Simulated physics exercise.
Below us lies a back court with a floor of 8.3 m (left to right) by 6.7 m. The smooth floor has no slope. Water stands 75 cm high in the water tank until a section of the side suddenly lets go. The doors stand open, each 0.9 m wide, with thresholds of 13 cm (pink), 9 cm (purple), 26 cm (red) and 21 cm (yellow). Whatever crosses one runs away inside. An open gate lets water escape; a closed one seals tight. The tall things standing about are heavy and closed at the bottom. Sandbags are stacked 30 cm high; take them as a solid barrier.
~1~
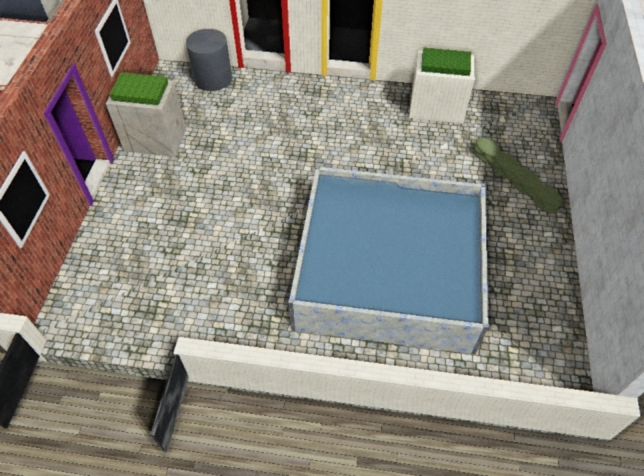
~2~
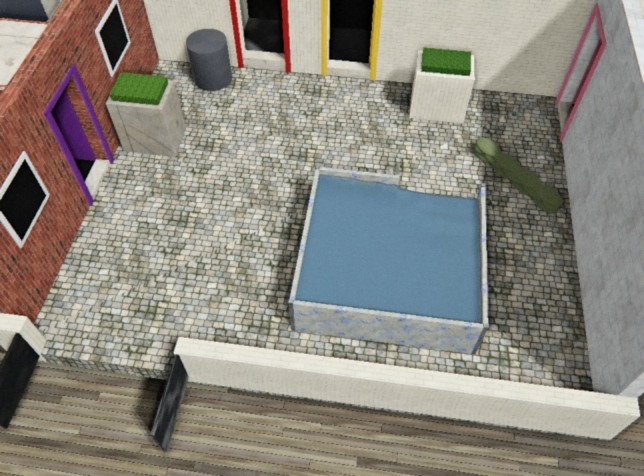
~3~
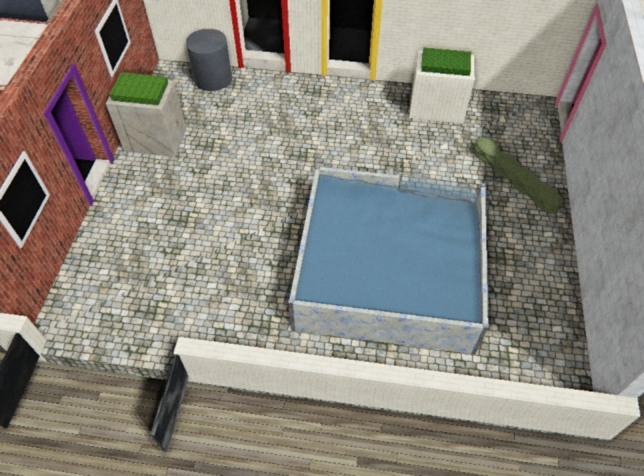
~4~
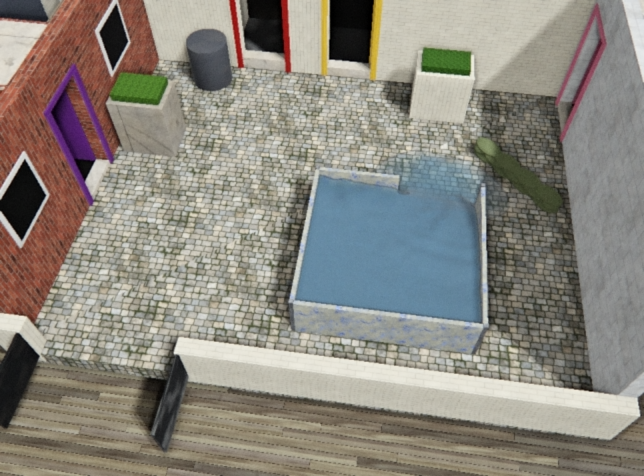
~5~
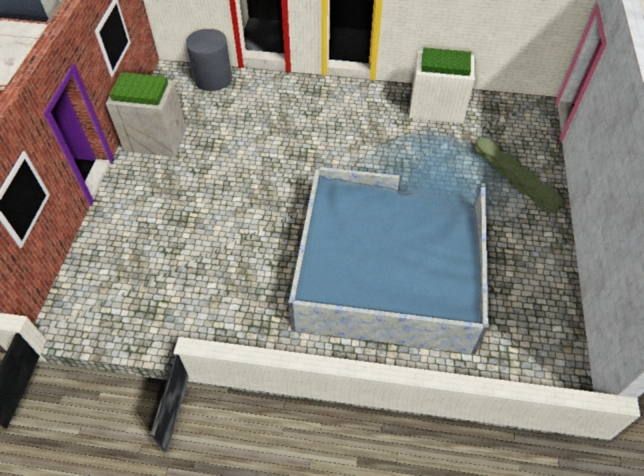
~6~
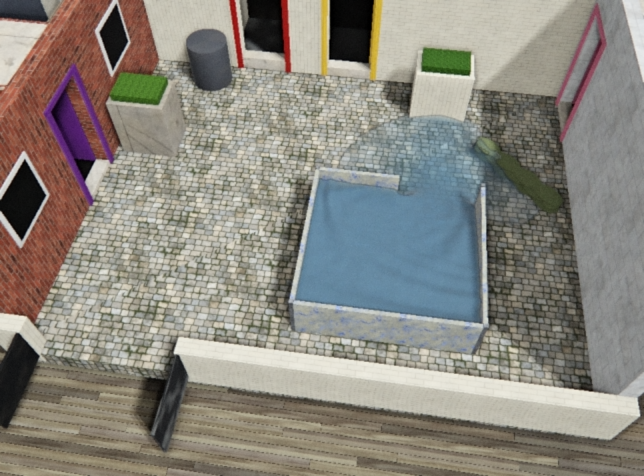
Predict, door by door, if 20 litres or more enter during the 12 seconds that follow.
Within that time: At the pink door it passes the limit; at the purple door it stays under the limit; at the red door it stays under the limit; at the yellow door it keeps below the limit.
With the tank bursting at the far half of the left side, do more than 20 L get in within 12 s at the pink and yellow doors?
Then: Pink below, yellow under.
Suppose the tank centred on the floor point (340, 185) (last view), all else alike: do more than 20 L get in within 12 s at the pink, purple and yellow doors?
Against that limit: Pink past it, purple below, yellow over.
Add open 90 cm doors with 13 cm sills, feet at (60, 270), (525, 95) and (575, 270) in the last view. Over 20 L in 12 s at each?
In that order: Below, above, under.
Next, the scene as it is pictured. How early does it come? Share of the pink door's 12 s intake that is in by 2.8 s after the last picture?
About 45 per cent.
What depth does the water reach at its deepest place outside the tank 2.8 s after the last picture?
About 36 cm.
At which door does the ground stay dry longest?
It is the purple one.
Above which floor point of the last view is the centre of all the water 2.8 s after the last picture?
At about (401, 199).
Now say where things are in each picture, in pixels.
The water tank at (393, 243) is whole and still, 75 cm deep, in the first picture.
The front is at a hidden place, 0.7 m from the gap on the water tank's far side; 0.3 m2 of floor is under water; 75 cm left at the back of the water tank, in the second picture.
The front is at a hidden place, 1.0 m from the gap on the water tank's far side; 1.1 m2 of floor is under water; 75 cm left at the back of the water tank, in the third picture.
The front is at (412, 154), 1.5 m from the gap on the water tank's far side; 2.5 m2 of floor is under water; 75 cm left at the back of the water tank, in the fourth picture.
The front is at (427, 133), 2.0 m from the gap on the water tank's far side; 4.0 m2 of floor is under water; 75 cm left at the back of the water tank, in the fifth picture.
The front is at (467, 122), 2.5 m from the gap on the water tank's far side; 5.4 m2 of floor is under water; 73 cm left at the back of the water tank, in the sixth picture.
Then, 0.7 s after the last picture water covers 20 % of the floor and is deepest (52 cm) near (455, 123); pink door not reached, purple door not reached, red door not reached, yellow door 9 cm at the sill, 0 L in.
Then, 1.5 s after the last picture water covers 30 % of the floor and is deepest (52 cm) near (436, 121); pink door 21 cm at the sill, 2 L in, purple door not reached, red door 5 cm at the sill, 0 L in, yellow door 23 cm at the sill, 1 L in.
Then, 2.8 s after the last picture water covers 50 % of the floor and is deepest (36 cm) near (436, 127); pink door 26 cm at the sill, 81 L in, purple door not reached, red door 21 cm at the sill, 0 L in, yellow door 20 cm at the sill, 7 L in.
Then, 6.3 s after the last picture water covers 90 % of the floor and is deepest (22 cm) near (175, 127); pink door 17 cm at the sill, 169 L in, purple door 3 cm at the sill, 0 L in, red door 17 cm at the sill, 4 L in, yellow door 9 cm at the sill, 8 L in.
Then, 11.3 s after the last picture water covers 95 % of the floor and is deepest (18 cm) near (158, 64); pink door 10 cm at the sill, 181 L in, purple door 2 cm at the sill, 0 L in, red door 12 cm at the sill, 4 L in, yellow door 9 cm at the sill, 8 L in.
